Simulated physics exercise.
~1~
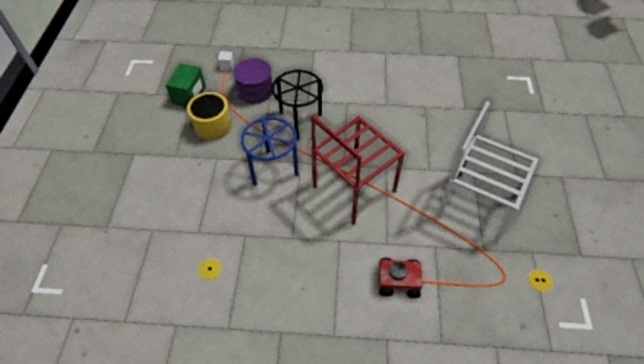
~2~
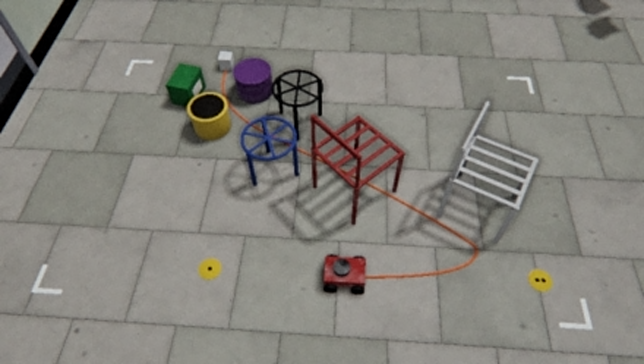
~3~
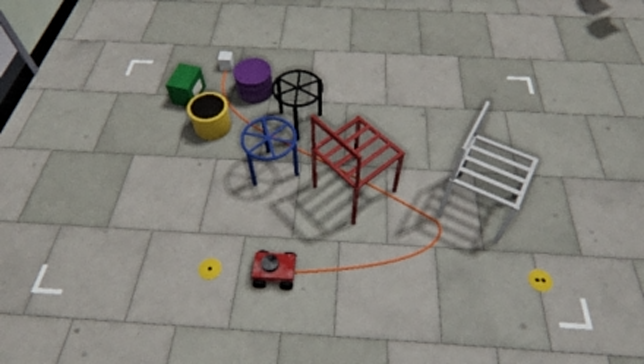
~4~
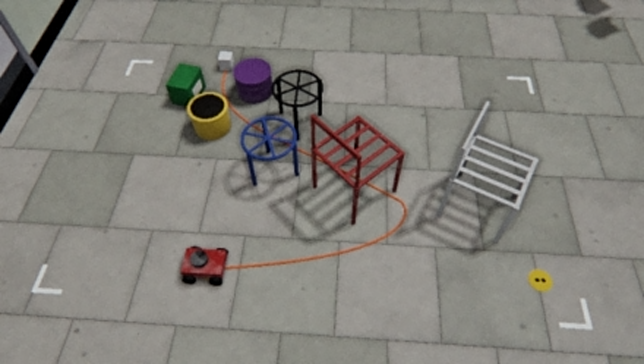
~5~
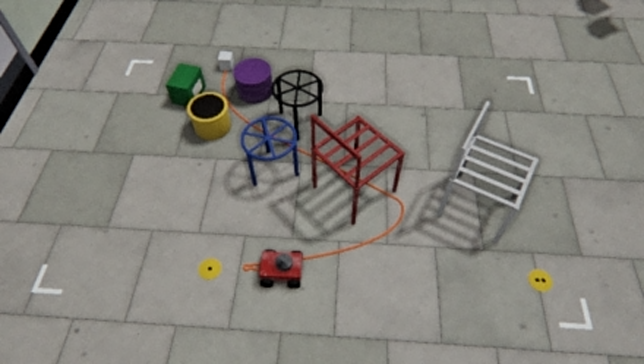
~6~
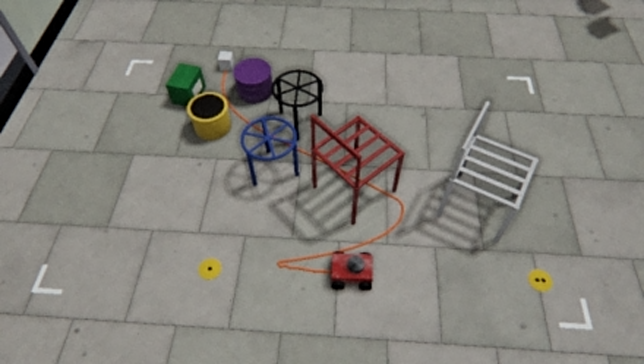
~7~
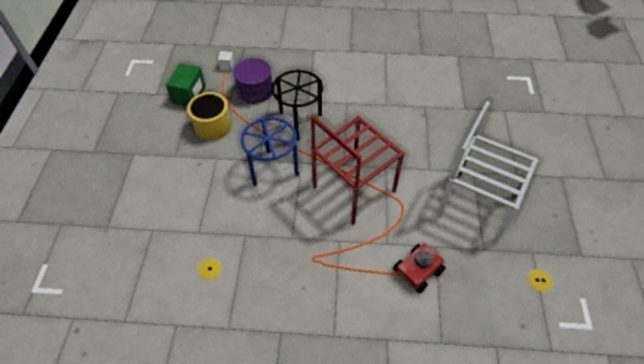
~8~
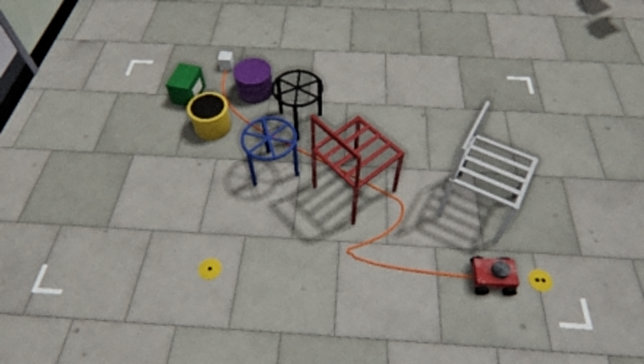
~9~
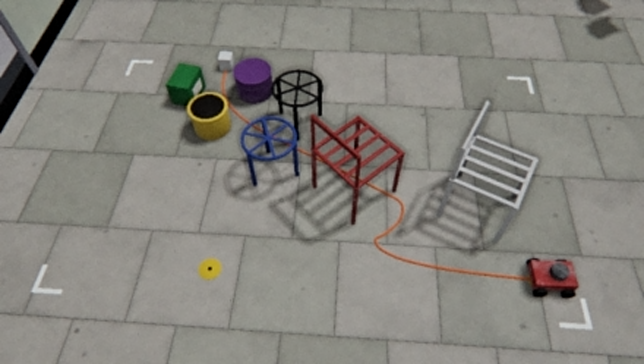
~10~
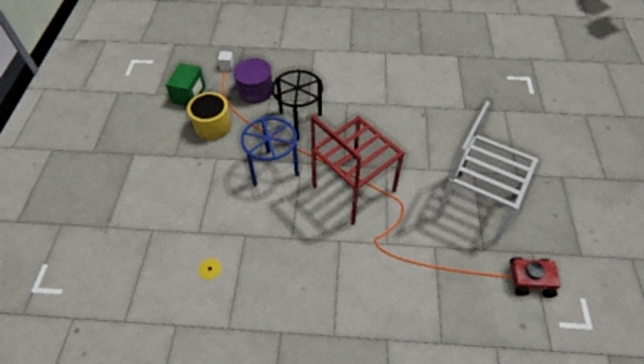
Red cart towing an orange lead past chairs and stools, rolling left to one yellow mark, then right to the other.
